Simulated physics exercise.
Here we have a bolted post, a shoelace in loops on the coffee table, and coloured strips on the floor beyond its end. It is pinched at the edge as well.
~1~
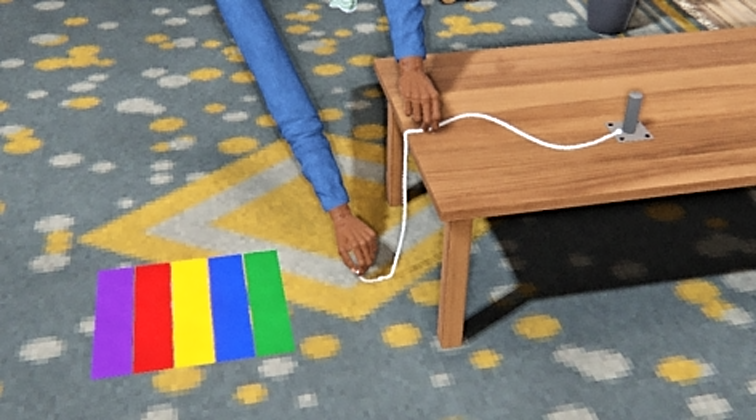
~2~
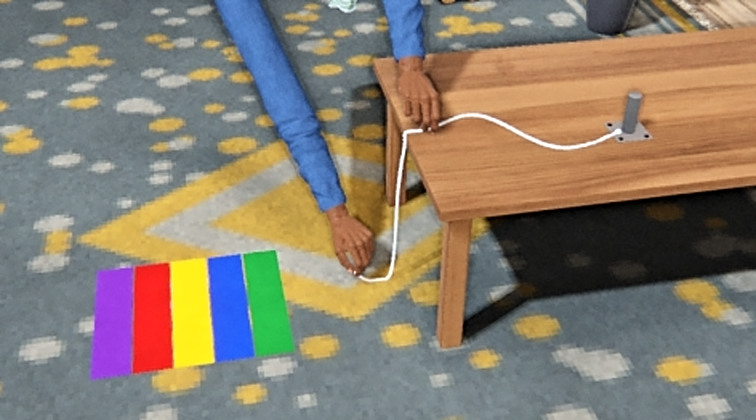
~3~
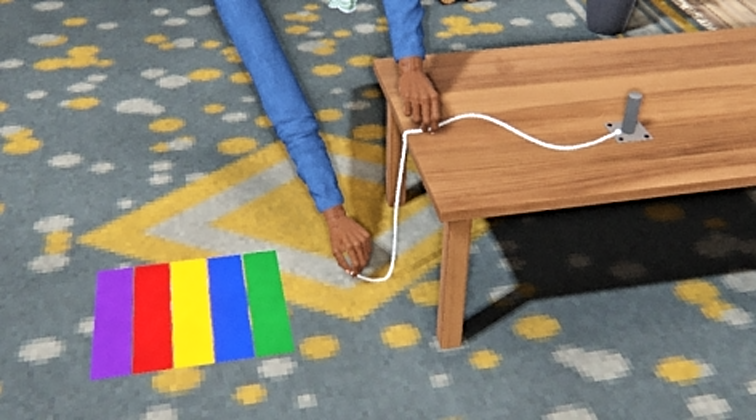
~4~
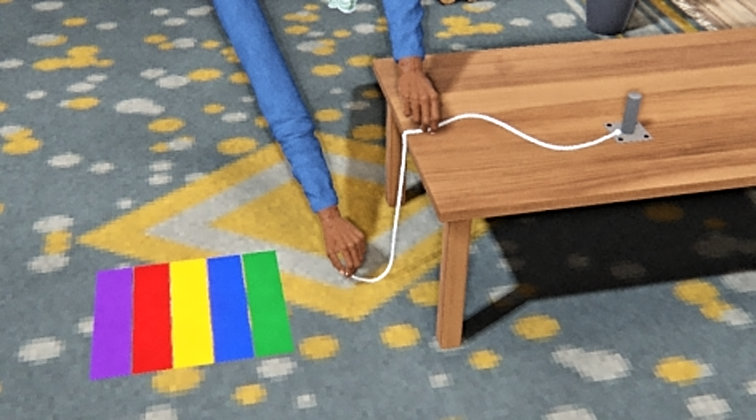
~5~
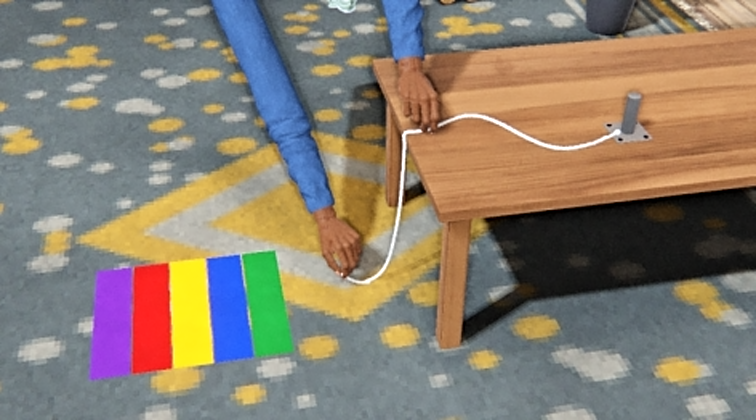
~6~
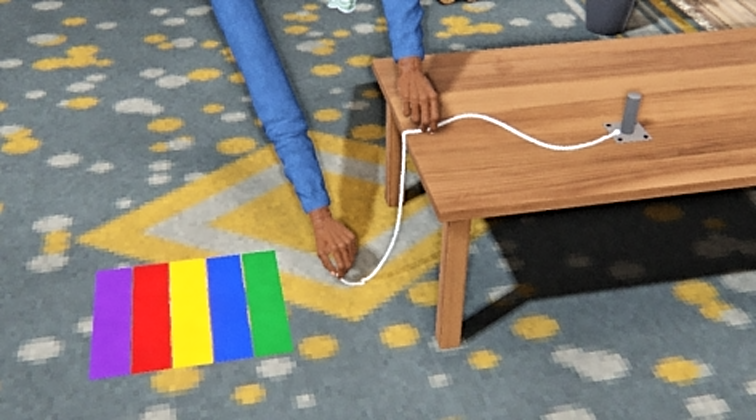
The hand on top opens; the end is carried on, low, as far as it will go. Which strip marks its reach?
The yellow one.
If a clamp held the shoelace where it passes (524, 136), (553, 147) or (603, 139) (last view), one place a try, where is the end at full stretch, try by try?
In that order: (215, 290), (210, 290) and (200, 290).
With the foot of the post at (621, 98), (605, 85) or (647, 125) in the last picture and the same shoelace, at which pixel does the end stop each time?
In that order: (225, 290), (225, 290) and (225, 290).
A little later, end near (256, 285); over green.
Next, end near (217, 290); over blue.
When it is tight, end near (194, 292); over yellow. It halts on the yellow strip.
